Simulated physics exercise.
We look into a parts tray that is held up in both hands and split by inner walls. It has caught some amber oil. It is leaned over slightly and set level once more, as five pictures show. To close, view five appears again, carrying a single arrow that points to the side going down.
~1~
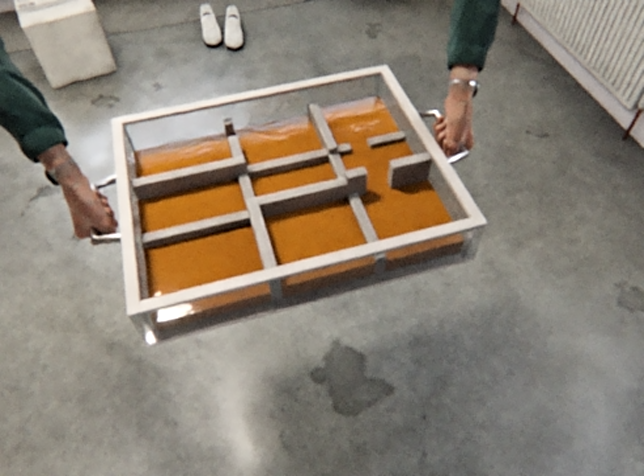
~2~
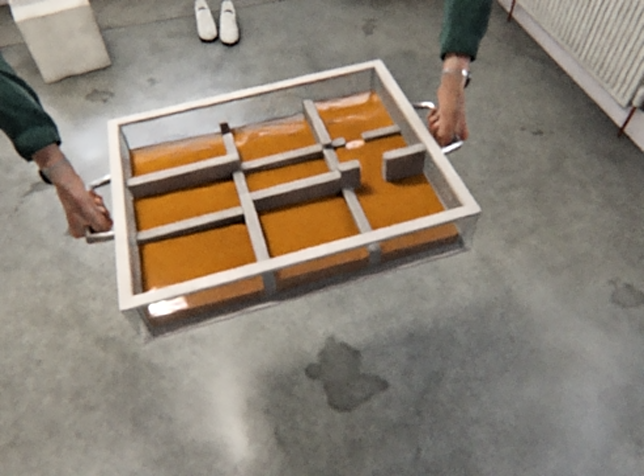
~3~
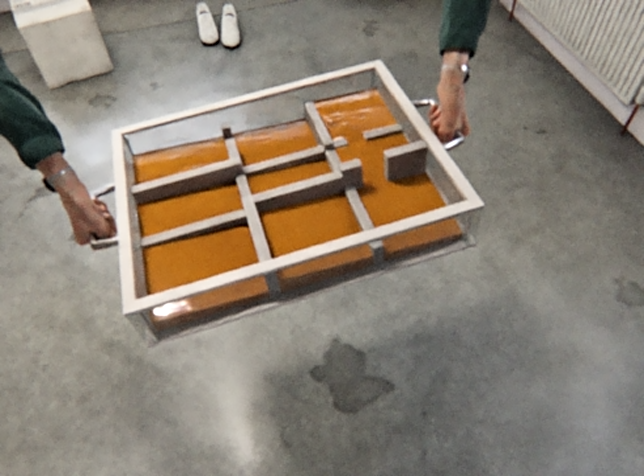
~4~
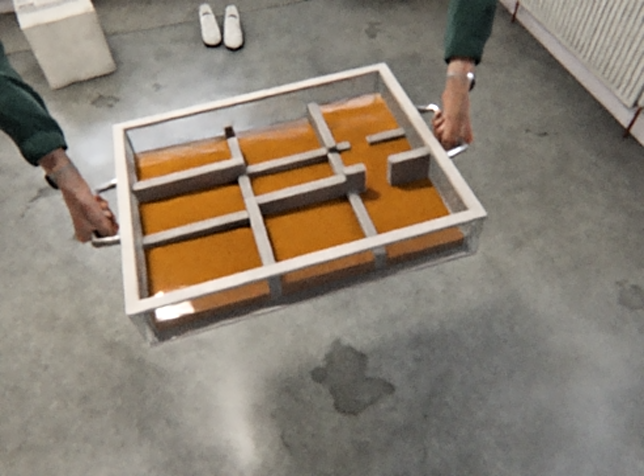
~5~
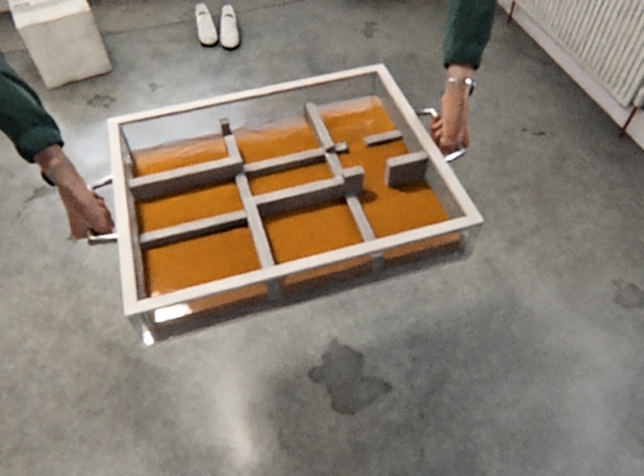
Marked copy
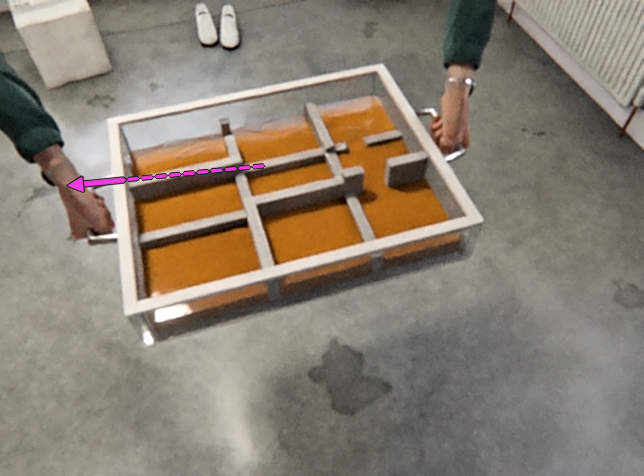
A shallow tray of amber liquid, split by inner walls and held by a hand at each side, starts level above a grey floor. The hands tilt it slightly down toward the back left, then ease it back to level, the liquid shifting only a little within the compartments.
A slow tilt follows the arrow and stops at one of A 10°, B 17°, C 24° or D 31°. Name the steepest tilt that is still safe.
Use angle B.
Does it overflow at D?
Yes, that goes wrong.
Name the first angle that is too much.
C it is.
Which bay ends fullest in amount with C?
That is the back left bay.
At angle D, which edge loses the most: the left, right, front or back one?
Over the left one.
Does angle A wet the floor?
No, not at all.
The tray is level; deepest in the front middle bay, at (316, 238), shallowest in the back left.
Tipped about 3° down to the back left; no wall is crossed.
Tipped about 5° down to the back left; no wall is crossed.
Tipped about 3° down to the back left; no wall is crossed.
The tray is level; deepest in the front middle bay, at (313, 237), shallowest in the back middle.
The arrow ends at (73, 185).
With A, nothing spills; the back left bay holds the most.
With B, nothing spills; the back left bay holds the most.
With C, about 13 % goes over the rim.
With D, about 41 % goes over the rim.
